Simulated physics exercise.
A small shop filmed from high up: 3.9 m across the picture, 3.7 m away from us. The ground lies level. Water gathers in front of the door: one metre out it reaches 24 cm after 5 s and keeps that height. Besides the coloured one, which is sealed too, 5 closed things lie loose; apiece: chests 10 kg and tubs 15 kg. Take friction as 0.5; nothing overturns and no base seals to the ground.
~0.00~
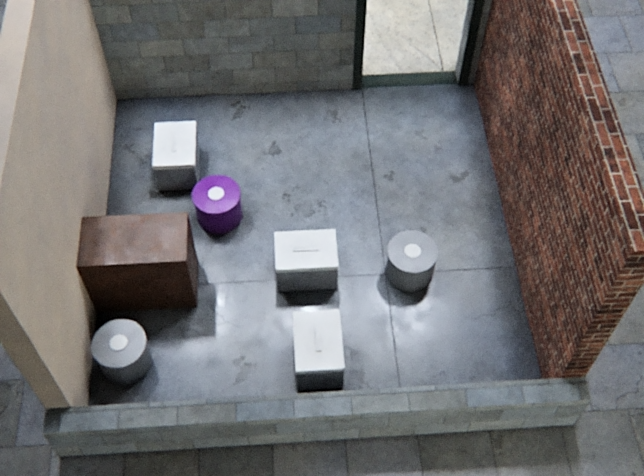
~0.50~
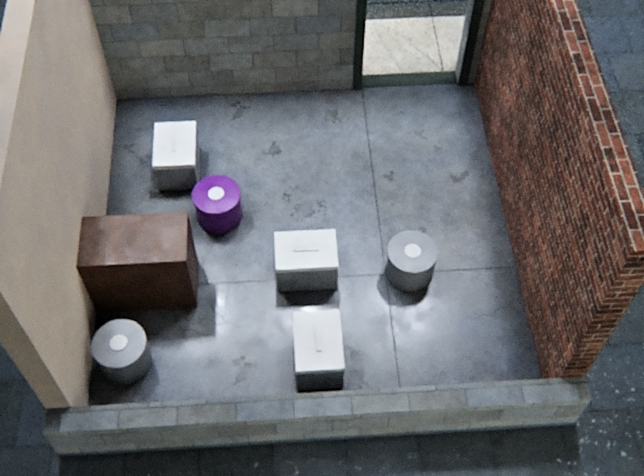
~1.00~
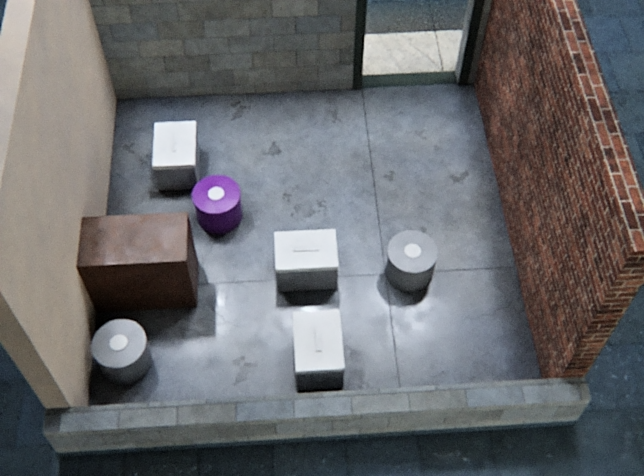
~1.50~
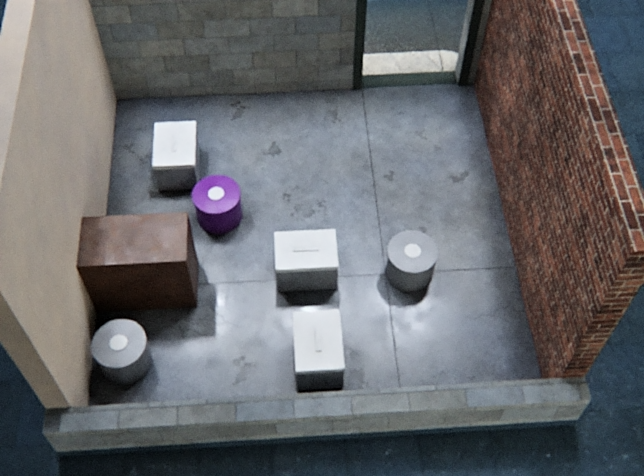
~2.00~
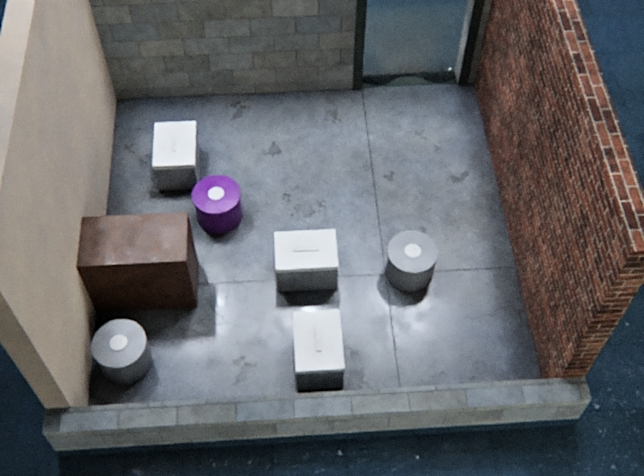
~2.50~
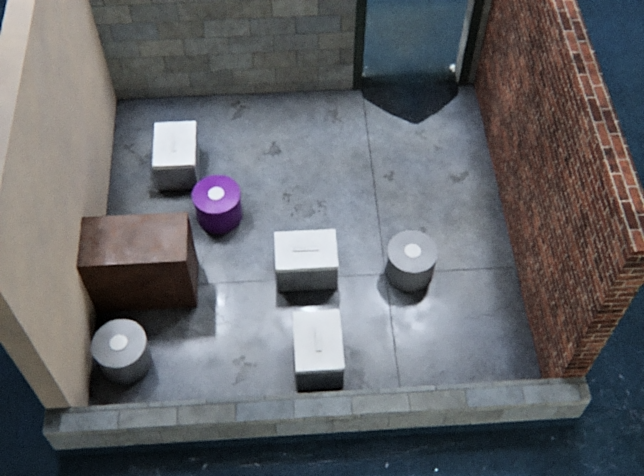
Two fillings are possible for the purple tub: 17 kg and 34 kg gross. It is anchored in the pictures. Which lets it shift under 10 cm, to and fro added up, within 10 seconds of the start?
Verdict: The smaller load will do.
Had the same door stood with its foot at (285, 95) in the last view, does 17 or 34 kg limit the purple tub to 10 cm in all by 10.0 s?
In that case only the higher weight holds it.
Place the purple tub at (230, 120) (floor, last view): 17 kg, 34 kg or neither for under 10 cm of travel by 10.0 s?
Either load holds.
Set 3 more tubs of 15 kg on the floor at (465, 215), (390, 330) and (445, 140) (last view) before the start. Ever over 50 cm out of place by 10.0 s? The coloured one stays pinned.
In that order: More, over, over.
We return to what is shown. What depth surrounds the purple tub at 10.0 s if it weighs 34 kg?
About 7 cm.
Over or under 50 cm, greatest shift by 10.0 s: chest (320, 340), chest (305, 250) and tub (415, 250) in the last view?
In that order: More, past it, over.
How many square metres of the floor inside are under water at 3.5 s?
Roughly 2.5 m2.
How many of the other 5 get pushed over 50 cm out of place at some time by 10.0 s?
That makes 3.
After 3.5 s the purple tub would be 0 cm from its start with 17 kg and 0 cm from its start with 34 kg; 0 cm of water round it then.
After 4.5 s the purple tub would be 0 cm from its start with 17 kg and 0 cm from its start with 34 kg; 0 cm of water round it then.
After 7.0 s the purple tub would be 0 cm from its start with 17 kg and 0 cm from its start with 34 kg; 3 cm of water round it then.
After 10.0 s the purple tub would be 0 cm from its start with 17 kg and 0 cm from its start with 34 kg; 7 cm of water round it then.
